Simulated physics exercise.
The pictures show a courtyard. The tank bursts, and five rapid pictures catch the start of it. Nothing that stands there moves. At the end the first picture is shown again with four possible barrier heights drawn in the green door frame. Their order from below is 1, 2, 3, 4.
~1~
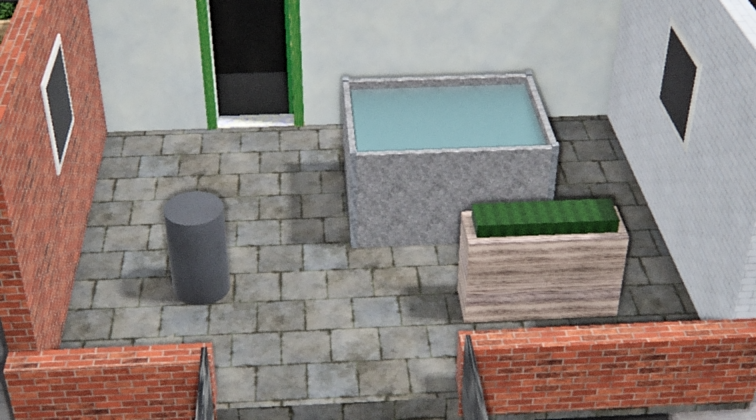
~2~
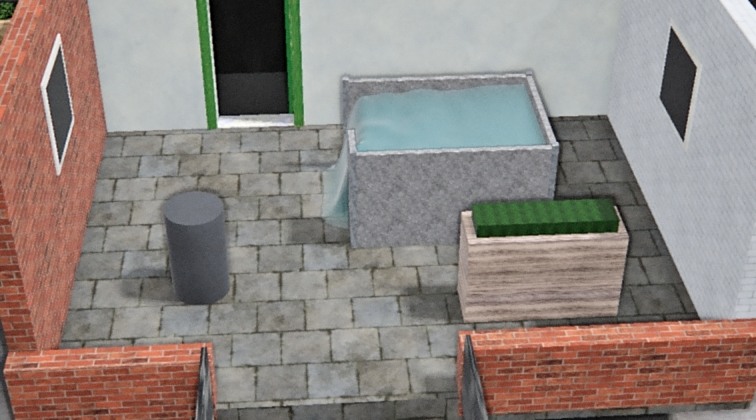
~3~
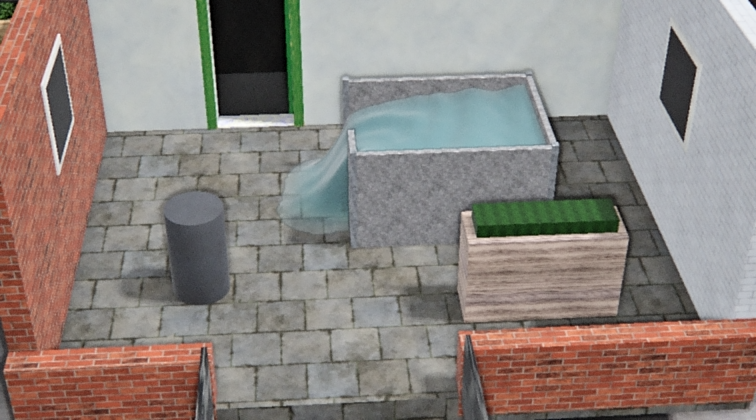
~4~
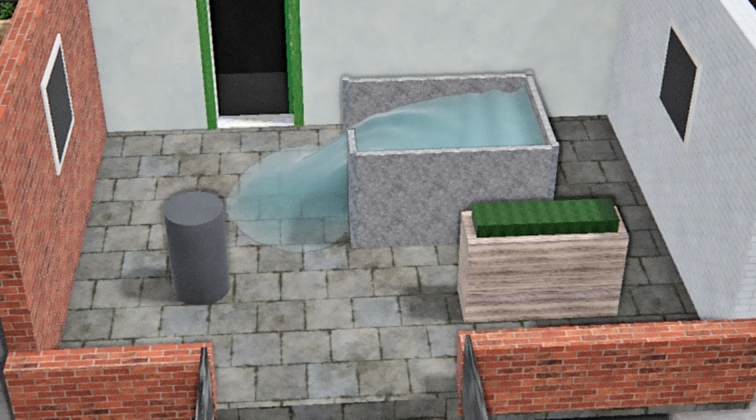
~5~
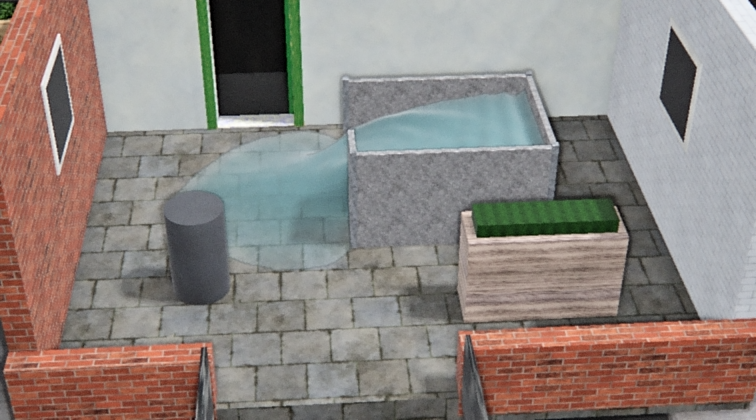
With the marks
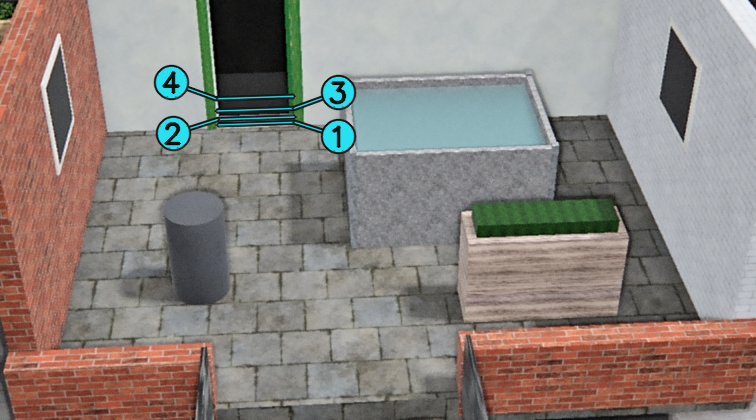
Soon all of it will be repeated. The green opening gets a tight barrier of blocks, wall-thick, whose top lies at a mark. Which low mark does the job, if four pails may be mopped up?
The answer is height 3.
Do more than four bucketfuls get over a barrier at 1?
Yes, that goes wrong.
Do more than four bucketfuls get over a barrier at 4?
No.
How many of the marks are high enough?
Two of the four.
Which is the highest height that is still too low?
The answer is 2.
In cyan, 1 at (256, 123); 2 at (256, 118); 3 at (255, 109); 4 at (254, 97); from the bottom up 1, 2, 3, 4.
Choosing 1, dozens of bucketfuls pour in.
Choosing 2, some 20 bucketfuls get in.
Choosing 3, a bucket or two gets in.
Choosing 4, nothing gets over.
